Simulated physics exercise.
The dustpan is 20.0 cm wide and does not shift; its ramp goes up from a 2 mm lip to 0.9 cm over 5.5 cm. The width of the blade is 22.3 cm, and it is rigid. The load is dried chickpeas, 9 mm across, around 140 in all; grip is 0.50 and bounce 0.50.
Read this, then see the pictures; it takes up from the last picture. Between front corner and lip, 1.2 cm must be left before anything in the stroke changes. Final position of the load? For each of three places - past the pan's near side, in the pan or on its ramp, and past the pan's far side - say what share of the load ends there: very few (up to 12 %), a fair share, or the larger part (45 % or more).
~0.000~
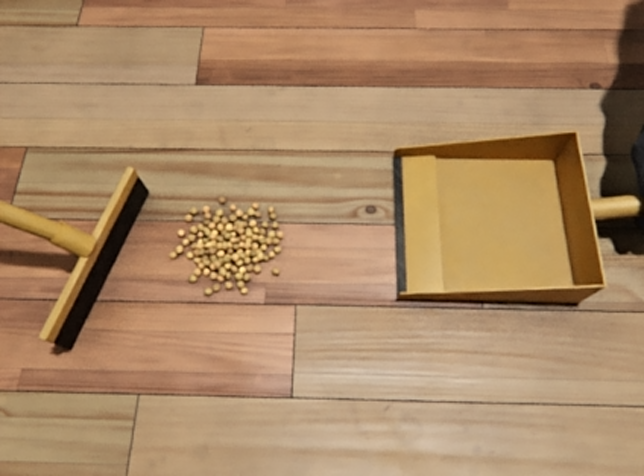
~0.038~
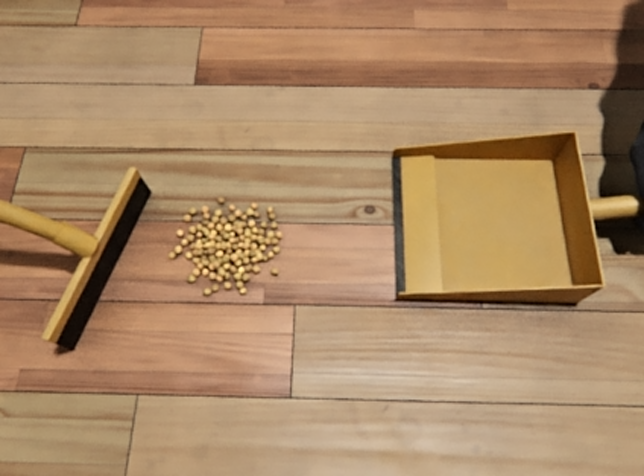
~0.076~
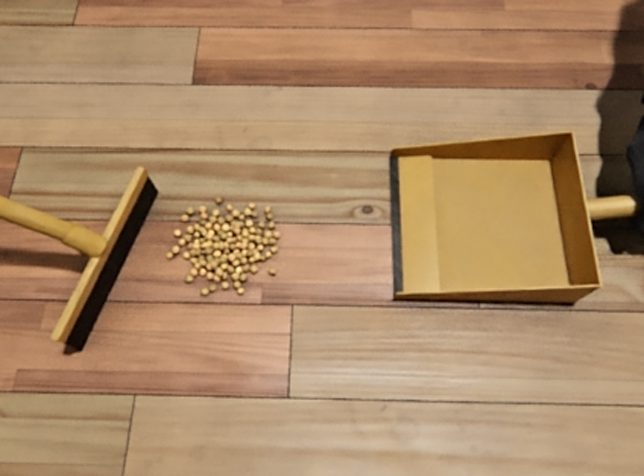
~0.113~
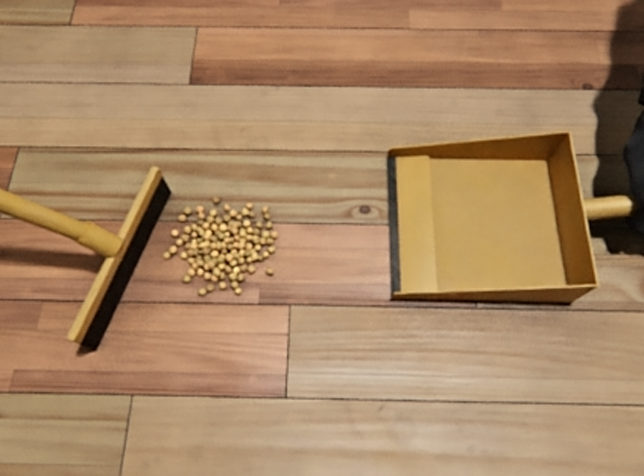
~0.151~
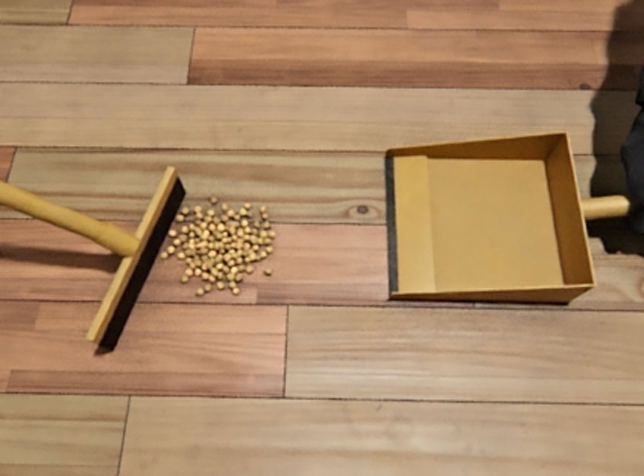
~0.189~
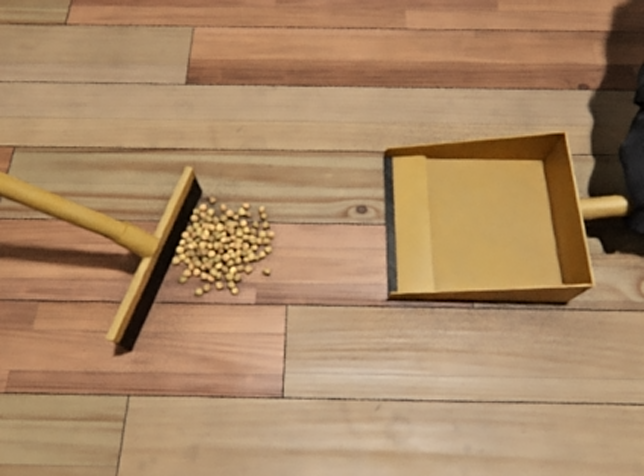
Past the pan's near side: A fair share; in the pan or on its ramp: A fair share; past the pan's far side: Very few.
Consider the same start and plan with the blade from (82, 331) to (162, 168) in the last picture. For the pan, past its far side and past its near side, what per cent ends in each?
Pan 5, far 0, near 20.
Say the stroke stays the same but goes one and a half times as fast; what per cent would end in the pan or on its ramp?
It would be around 25 percent.
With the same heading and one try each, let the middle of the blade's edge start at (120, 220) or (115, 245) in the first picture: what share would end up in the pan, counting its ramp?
5 and 15 per cent, roughly.
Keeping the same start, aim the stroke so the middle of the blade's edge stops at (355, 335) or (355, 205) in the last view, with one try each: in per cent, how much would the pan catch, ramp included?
I'd expect about 20 percent, then about 5 percent.
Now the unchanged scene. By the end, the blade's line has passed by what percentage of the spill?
Near 5 percent, give or take.
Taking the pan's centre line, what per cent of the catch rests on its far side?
Some 40 per cent.
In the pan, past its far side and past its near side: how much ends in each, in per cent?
Near side 25 %, pan 20 %, far side 0 %.
After 0.38 s, middle of the blade 16 cm from the lip; 0 % over the lip, far side 0 %, near side 15 %.
Then, at 0.51 s, middle of the blade 8 cm from the lip; 0 % over the lip, far side 0 %, near side 20 %.
After 0.77 s, middle of the blade 4 cm from the lip; 20 % over the lip, far side 0 %, near side 25 %.
At rest (1.1 s), near side 25 %, pan 20 %, far side 0 %, in front of the lip or behind the blade 50 %.
